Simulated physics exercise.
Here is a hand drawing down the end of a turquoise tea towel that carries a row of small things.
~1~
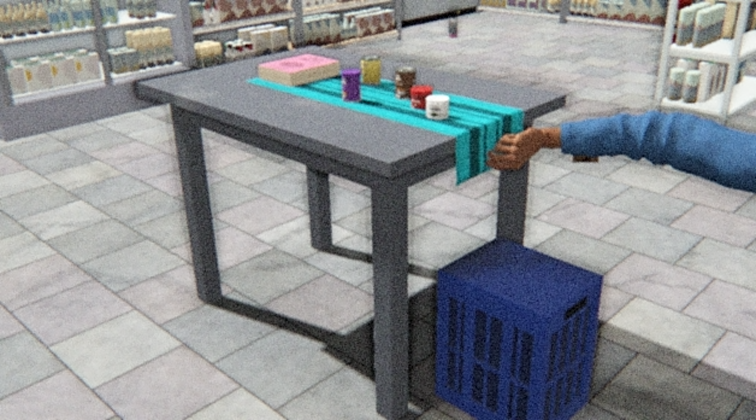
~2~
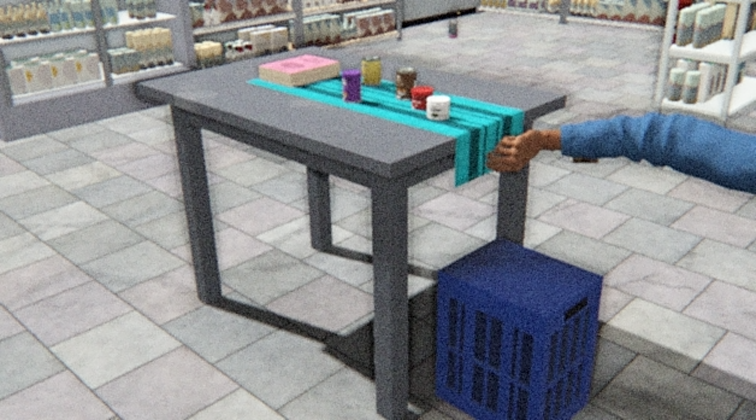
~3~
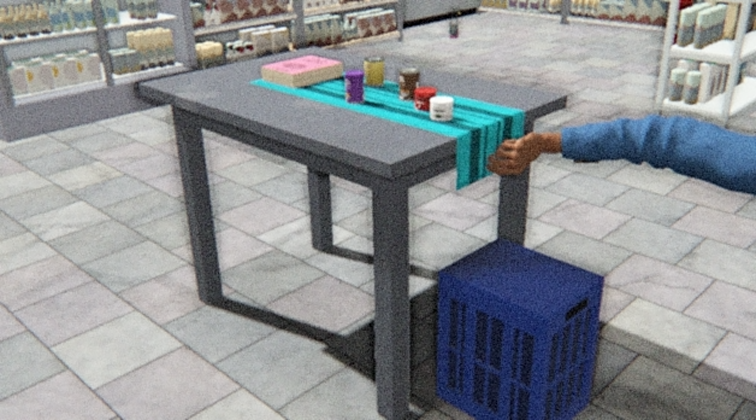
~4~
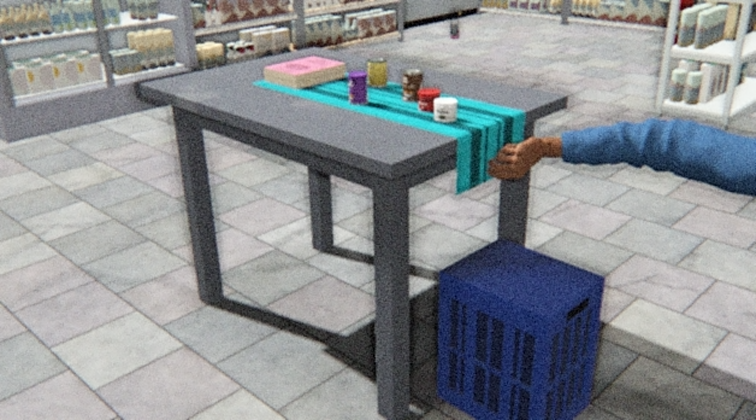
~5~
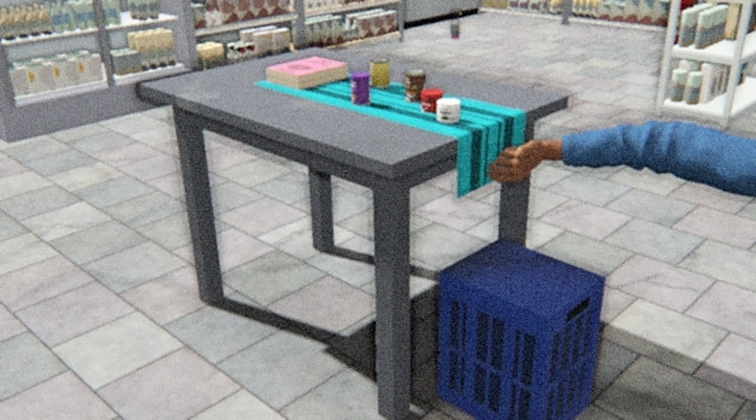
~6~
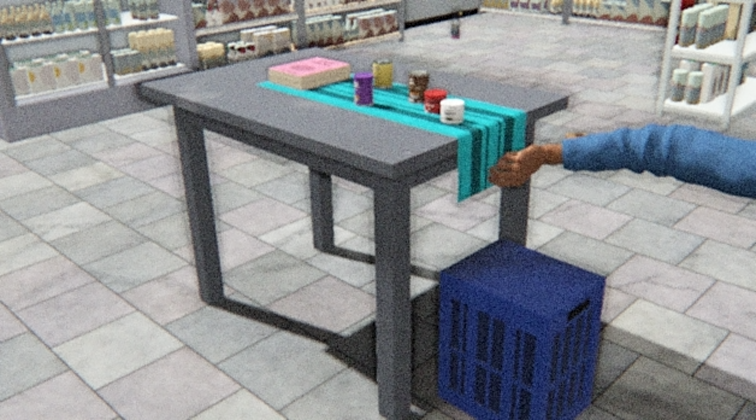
A turquoise striped cloth slides slowly toward the right edge of a grey table as a hand draws its hanging end down, carrying five small containers and a pink-topped box slightly rightward, while a blue crate stays on the floor below.
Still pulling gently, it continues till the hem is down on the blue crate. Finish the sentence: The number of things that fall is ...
The number of things that fall is two.
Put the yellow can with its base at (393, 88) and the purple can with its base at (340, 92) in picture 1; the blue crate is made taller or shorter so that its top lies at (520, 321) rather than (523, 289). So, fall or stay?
As for the yellow can, it holds its spot; as for the purple can, it holds its spot.
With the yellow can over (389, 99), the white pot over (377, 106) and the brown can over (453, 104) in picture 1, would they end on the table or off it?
Yellow can: Still up. White pot: Still up. Brown can: Gone off.
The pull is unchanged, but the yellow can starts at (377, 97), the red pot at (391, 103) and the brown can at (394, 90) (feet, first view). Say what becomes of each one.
Note - yellow can retained, red pot retained, brown can retained.
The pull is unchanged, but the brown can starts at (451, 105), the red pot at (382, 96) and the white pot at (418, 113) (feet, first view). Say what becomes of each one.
Brown can - leaves the top. Red pot - stays aboard. White pot - leaves the top.
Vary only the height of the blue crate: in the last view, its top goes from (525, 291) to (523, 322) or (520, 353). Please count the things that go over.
It comes to 3 and 4 over the edge.
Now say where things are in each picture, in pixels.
The first frame shows hem (455, 186); white pot (438, 98); red pot (422, 89); brown can (406, 69); purple can (351, 71); yellow can (371, 57); top of the crate (523, 289).
The second frame shows hem (455, 187); white pot (439, 99).
The third frame shows hem (456, 191); red pot (426, 90).
The fourth frame shows hem (455, 195); brown can (413, 71); top of the crate (524, 290).
The fifth frame shows hem (457, 199); purple can (360, 74).
The sixth frame shows hem (457, 203); white pot (453, 102); red pot (436, 92); brown can (419, 72); purple can (364, 75); yellow can (383, 61).
A little later, hem near (491, 216); all still up.
Next, hem near (490, 244); white pot gone.
Later still, hem on the crate; white pot and red pot gone.
When it is over, hem on the crate; white pot and red pot gone. The table loses two.
